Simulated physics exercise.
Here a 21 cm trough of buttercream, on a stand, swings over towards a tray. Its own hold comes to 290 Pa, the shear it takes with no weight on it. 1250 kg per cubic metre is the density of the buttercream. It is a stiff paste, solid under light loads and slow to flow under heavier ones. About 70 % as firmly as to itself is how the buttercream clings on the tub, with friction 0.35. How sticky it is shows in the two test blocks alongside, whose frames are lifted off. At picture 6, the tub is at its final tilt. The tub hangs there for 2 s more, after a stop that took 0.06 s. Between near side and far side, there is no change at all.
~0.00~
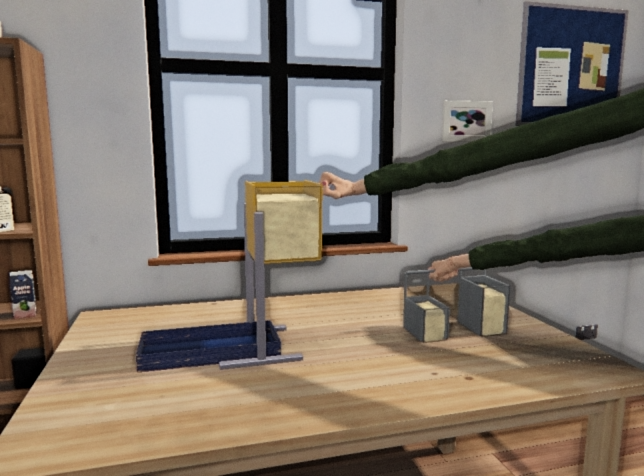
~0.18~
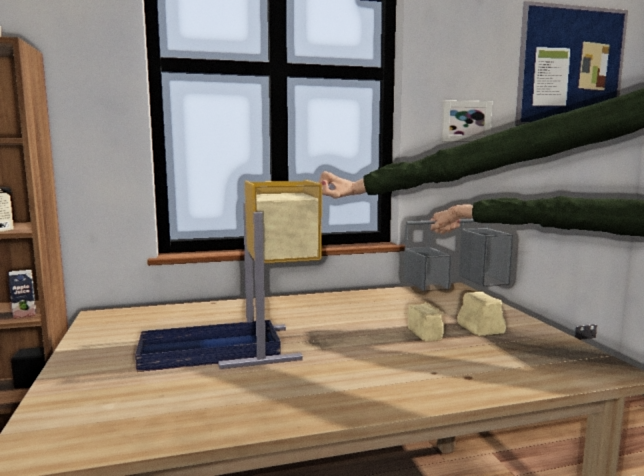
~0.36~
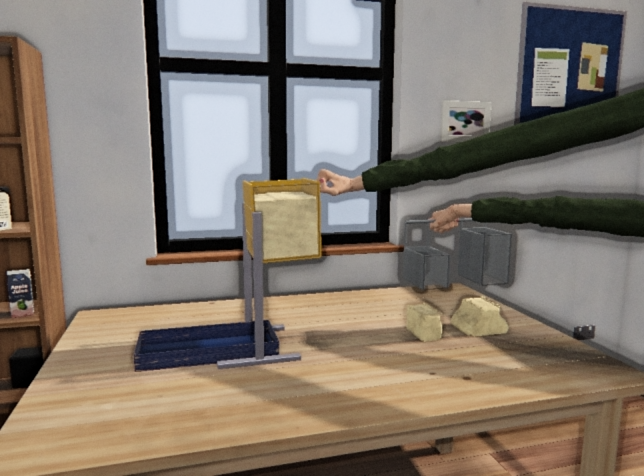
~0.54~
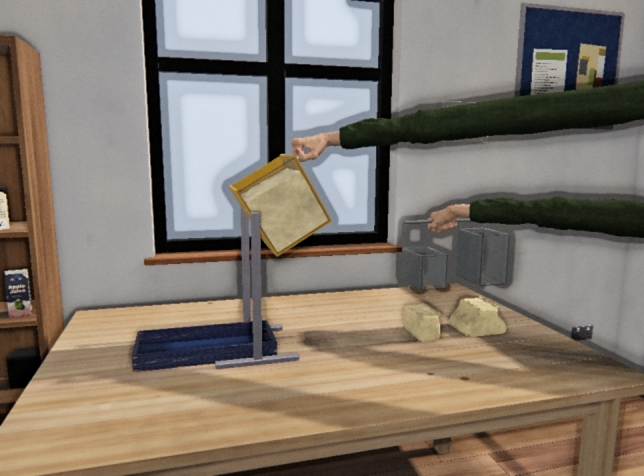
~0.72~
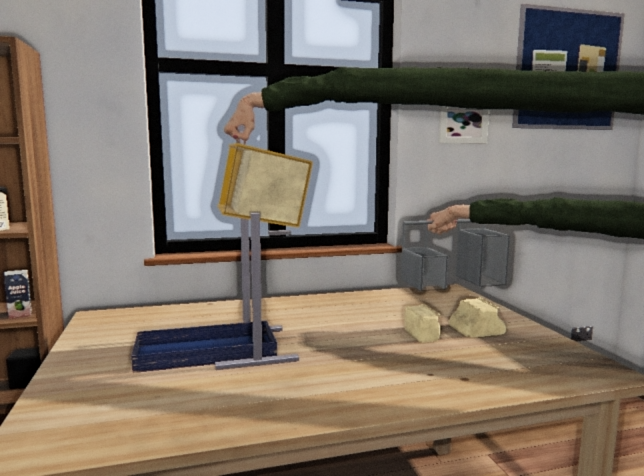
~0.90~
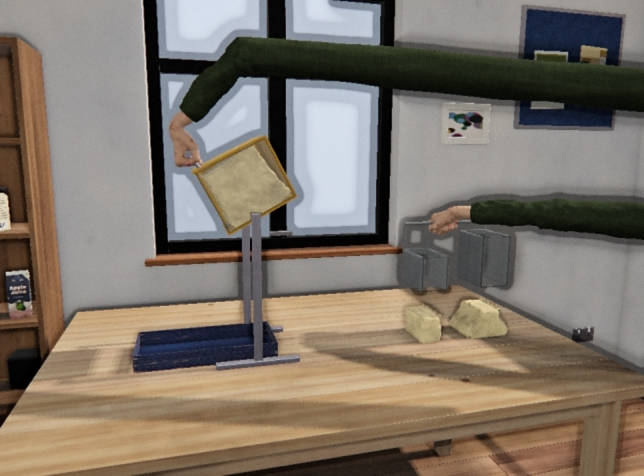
A hand lifts covers off two pale blocks, then another tilts a tub leftward.
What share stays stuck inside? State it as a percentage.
0 %.
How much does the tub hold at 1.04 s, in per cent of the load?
Tub contents: Around 50 %.
After 1.04 s, the tub is at 118 degrees and holds 51 %.
After 1.21 s, the tub is at 118 degrees and holds 5 %.
After 1.38 s, the tub is at 118 degrees and holds 0 %.
After 1.55 s, the tub is at 118 degrees and holds 0 %.
After 2.90 s, the tub is at 118 degrees and holds 0 %.
